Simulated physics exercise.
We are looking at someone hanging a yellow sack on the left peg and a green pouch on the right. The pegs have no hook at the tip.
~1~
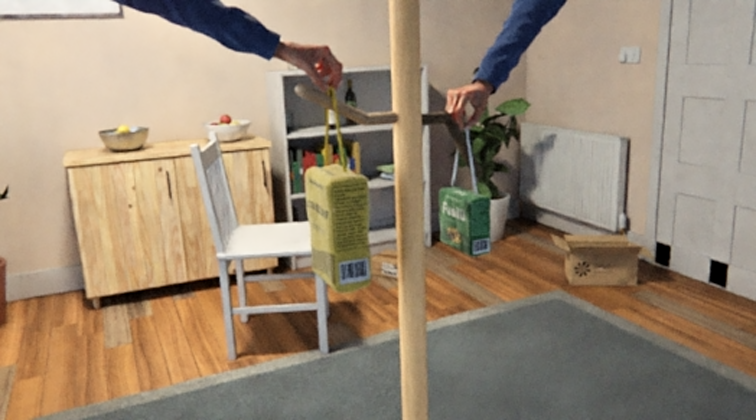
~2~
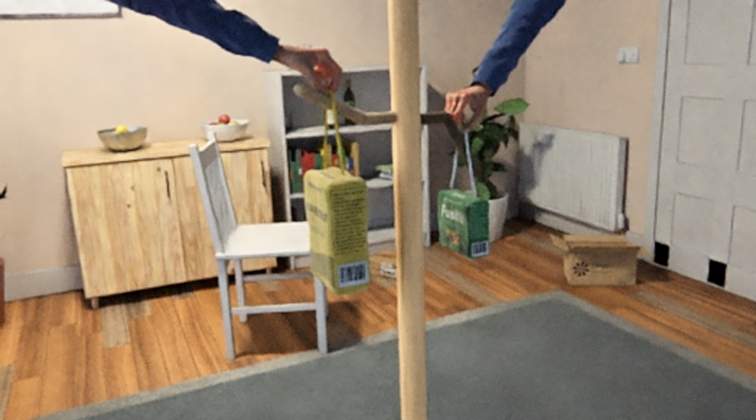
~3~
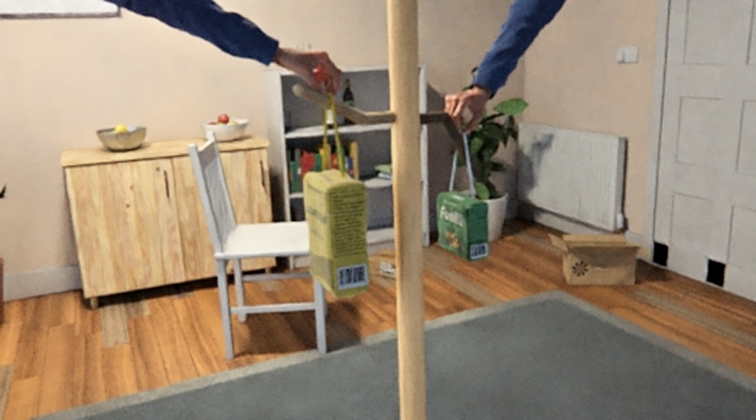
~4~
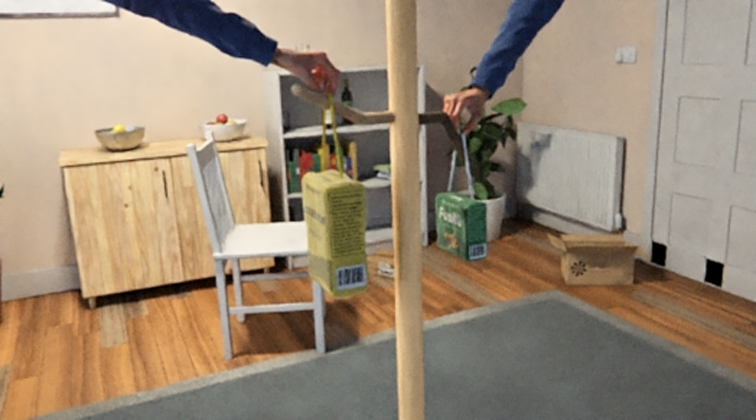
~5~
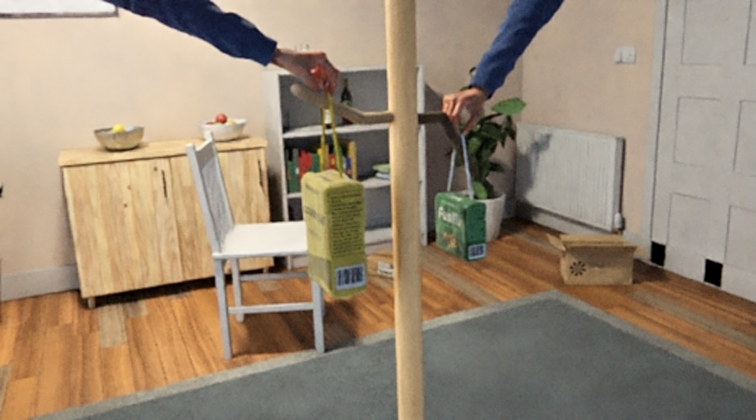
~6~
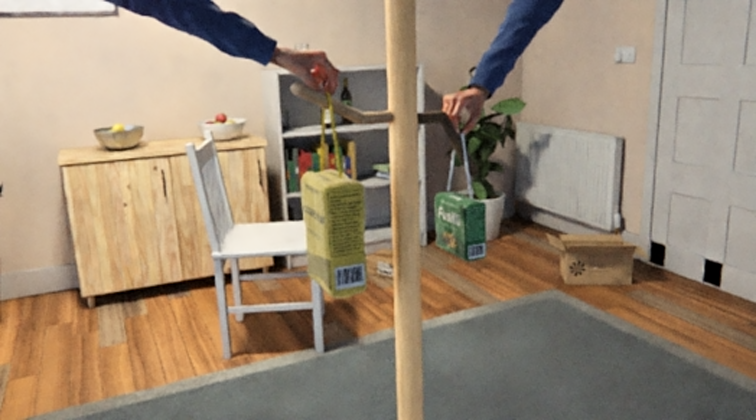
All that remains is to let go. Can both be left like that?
The yellow sack stays hanging. The green pouch drops to the floor.
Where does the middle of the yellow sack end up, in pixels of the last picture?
Around (364, 248).
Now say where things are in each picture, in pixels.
Yellow sack (338, 227); green pouch (464, 221); left peg tip (302, 90); right peg tip (477, 172), in the first picture.
Yellow sack (337, 230); green pouch (463, 223), in the second picture.
Yellow sack (337, 232); green pouch (462, 225), in the third picture.
Yellow sack (335, 233); green pouch (461, 226), in the fourth picture.
Yellow sack (335, 233); green pouch (460, 226), in the fifth picture.
Yellow sack (334, 232); green pouch (460, 225); left peg tip (297, 89), pointing up; right peg tip (473, 171), sloping steeply down, in the sixth picture.
Then, 0.42 s on from there, yellow sack still up near (341, 239); green pouch on the floor.
Then, 0.70 s on from there, yellow sack still up near (356, 242); green pouch on the floor.
In the end, yellow sack still up near (363, 247); green pouch on the floor. The yellow sack holds on and the green pouch comes down.
